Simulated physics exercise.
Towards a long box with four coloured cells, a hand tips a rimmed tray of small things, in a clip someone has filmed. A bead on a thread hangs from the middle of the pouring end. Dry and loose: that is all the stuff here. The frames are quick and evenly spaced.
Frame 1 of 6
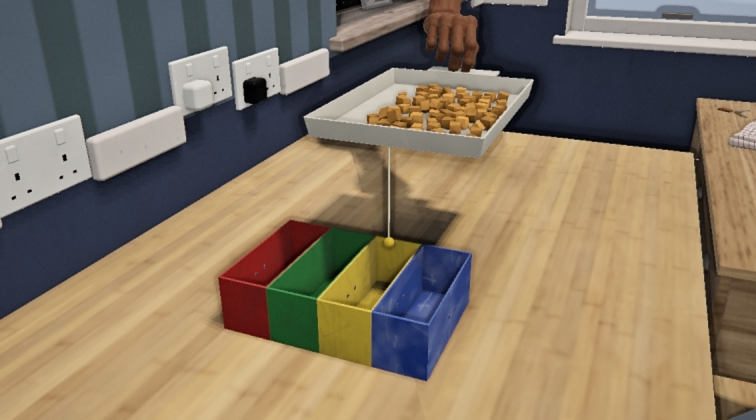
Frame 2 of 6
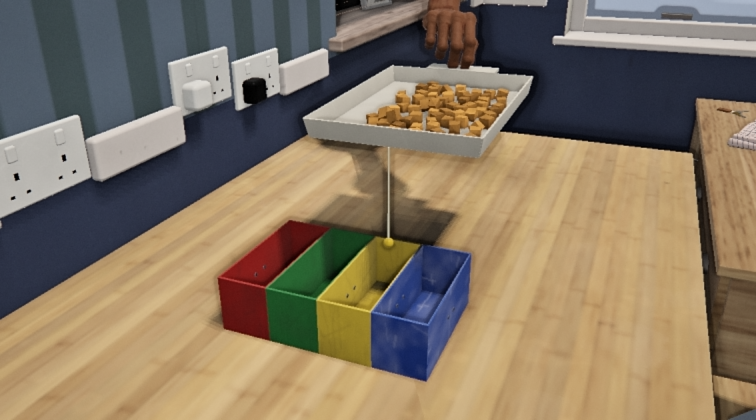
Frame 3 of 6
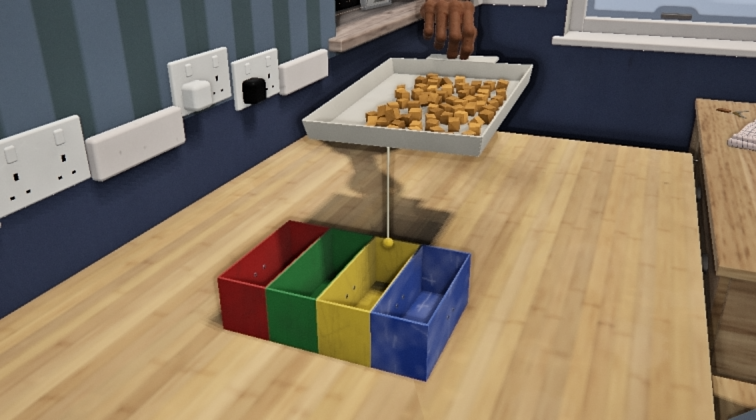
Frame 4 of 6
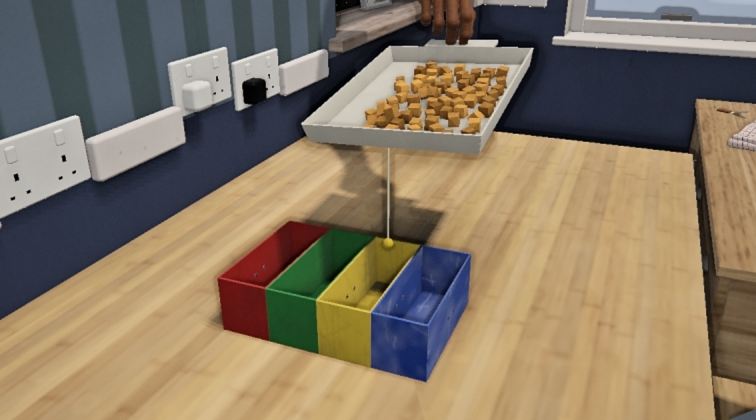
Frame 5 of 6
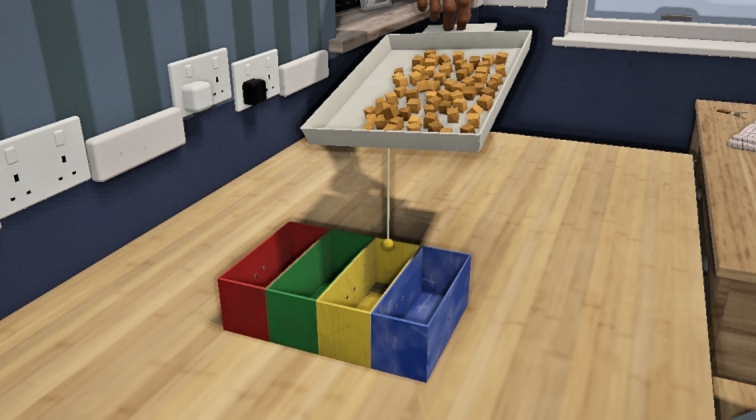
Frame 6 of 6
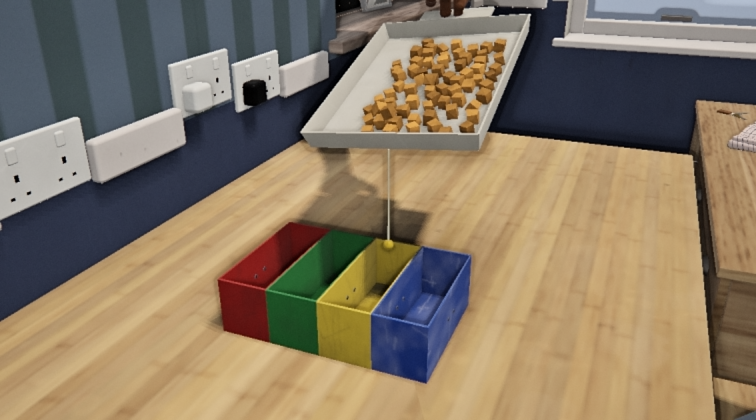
The footage shows a hand steadily raising the far end of a white rimmed tray of small orange-brown cubes, tilting it towards the near end, where a yellow bead hangs above a box with red, green, yellow and blue cells.
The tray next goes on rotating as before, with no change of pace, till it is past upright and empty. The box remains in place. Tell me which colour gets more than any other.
The green one gets the most.
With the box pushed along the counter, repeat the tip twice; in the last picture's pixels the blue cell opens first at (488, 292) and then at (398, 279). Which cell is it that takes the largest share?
Case 1 - the red cell; case 2 - the green cell.
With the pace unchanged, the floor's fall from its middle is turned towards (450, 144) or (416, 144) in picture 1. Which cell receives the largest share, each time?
Try 1 - blue; try 2 - blue.
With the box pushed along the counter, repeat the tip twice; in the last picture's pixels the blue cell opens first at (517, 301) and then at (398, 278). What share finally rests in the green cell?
First try: Roughly 10 per cent; second try: Roughly 50 per cent.
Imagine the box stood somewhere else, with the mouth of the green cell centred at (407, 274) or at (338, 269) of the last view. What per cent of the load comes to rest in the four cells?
You'd get near 40 percent first and near 100 percent next.
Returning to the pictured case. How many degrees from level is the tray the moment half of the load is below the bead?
Angle reached: About 115°.
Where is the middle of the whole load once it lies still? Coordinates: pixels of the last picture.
(316, 317).
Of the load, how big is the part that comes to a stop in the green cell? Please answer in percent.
Some 40 per cent.
Shortly afterwards, tray tipped steeply; all but a few on the tray; only a few falling or outside the box.
Next, tray tipped past a quarter turn; the bulk on the tray; a little in the red cell; a little in the green cell; a little falling or outside the box.
Some moments later, tray tipped past a quarter turn; near half in the green cell; near a quarter in the red cell; near a quarter in the yellow cell; only a few in the blue cell; a little falling or outside the box.
In the end, tray tipped past a quarter turn; near half in the green cell; near a quarter in the red cell; near a quarter in the yellow cell; only a few in the blue cell; a little outside the box.
